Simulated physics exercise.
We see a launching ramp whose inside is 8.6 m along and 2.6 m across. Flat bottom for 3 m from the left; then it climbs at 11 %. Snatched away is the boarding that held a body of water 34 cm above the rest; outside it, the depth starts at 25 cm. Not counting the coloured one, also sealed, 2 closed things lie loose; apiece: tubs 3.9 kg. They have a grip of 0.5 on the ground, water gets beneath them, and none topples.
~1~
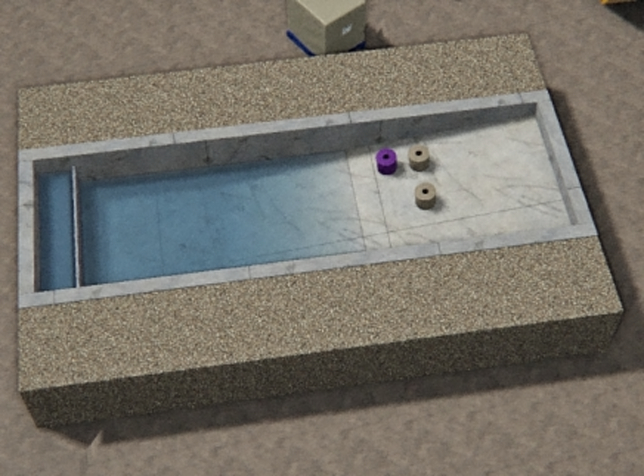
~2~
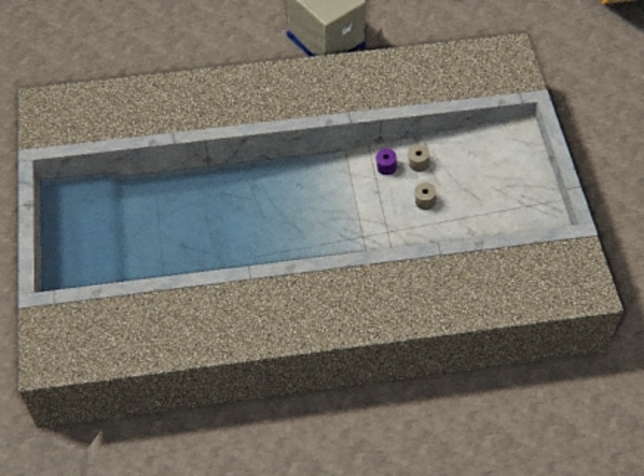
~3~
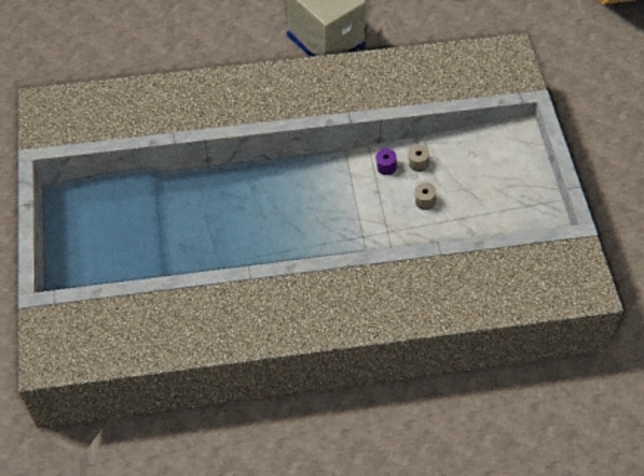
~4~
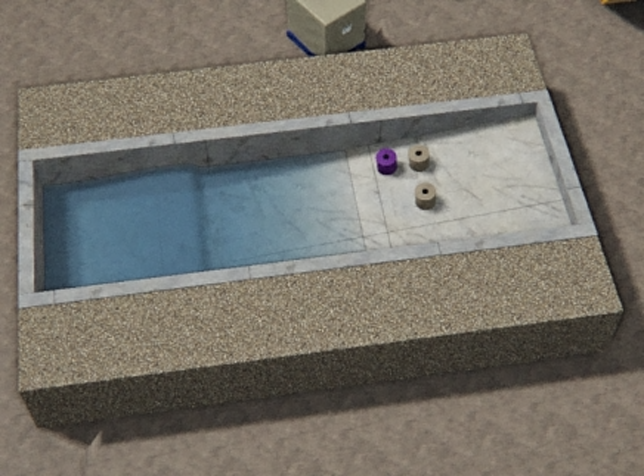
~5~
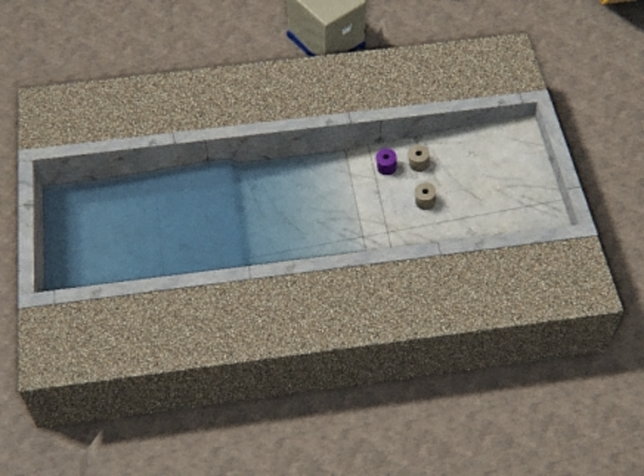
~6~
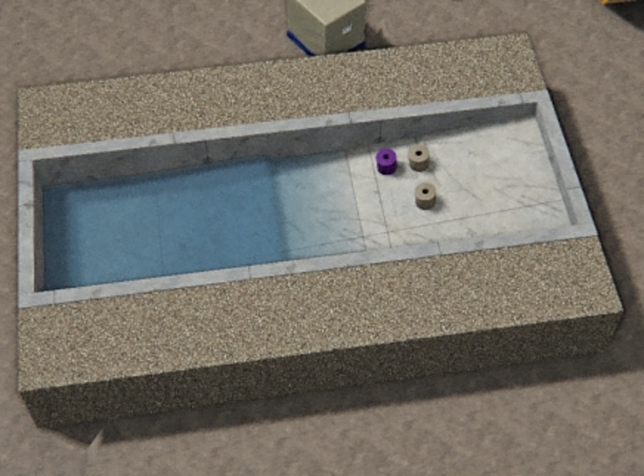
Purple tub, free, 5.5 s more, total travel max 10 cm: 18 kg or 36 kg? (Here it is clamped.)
Small ballast gets it done.
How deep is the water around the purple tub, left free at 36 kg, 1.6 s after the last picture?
Depth: Approx. 6 cm.
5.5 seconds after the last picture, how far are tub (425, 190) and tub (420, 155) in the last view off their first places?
In turn: 60 cm, 30 cm.
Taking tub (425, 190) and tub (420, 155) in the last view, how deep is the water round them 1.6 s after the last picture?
First roughly 4 cm, second roughly 2 cm.
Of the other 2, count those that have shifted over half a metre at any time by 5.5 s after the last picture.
1 of them.
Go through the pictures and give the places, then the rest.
In the first picture, the purple tub at (388, 157) rests on the ground; water covers 13.5 m2; 0 of 3 have shifted.
In the second picture, the purple tub at (388, 157), on the bottom; 13.5 m2 under water; 0 of 3 have shifted.
In the third picture, the purple tub at (388, 157) rests on the ground; 13.5 m2 under water; 0 of 3 have shifted.
In the fourth picture, the purple tub at (388, 157) rests on the ground; 13.5 m2 under water; 0 of 3 have shifted.
In the fifth picture, the purple tub at (388, 157), on the bottom; water covers 13.5 m2; 0 of 3 have shifted.
In the sixth picture, the purple tub at (388, 157), on the bottom; water covers 13.5 m2; 0 of 3 have shifted.
Then, 0.6 s after the last picture the purple tub would be 0 cm from its start with 18 kg and 0 cm from its start with 36 kg; 0 cm of water round it then.
Then, 1.6 s after the last picture the purple tub would be 0 cm from its start with 18 kg and 0 cm from its start with 36 kg; 6 cm of water round it then.
Then, 3.4 s after the last picture the purple tub would be 0 cm from its start with 18 kg and 0 cm from its start with 36 kg; 3 cm of water round it then.
Then, 5.5 s after the last picture the purple tub would be 0 cm from its start with 18 kg and 0 cm from its start with 36 kg; 2 cm of water round it then.
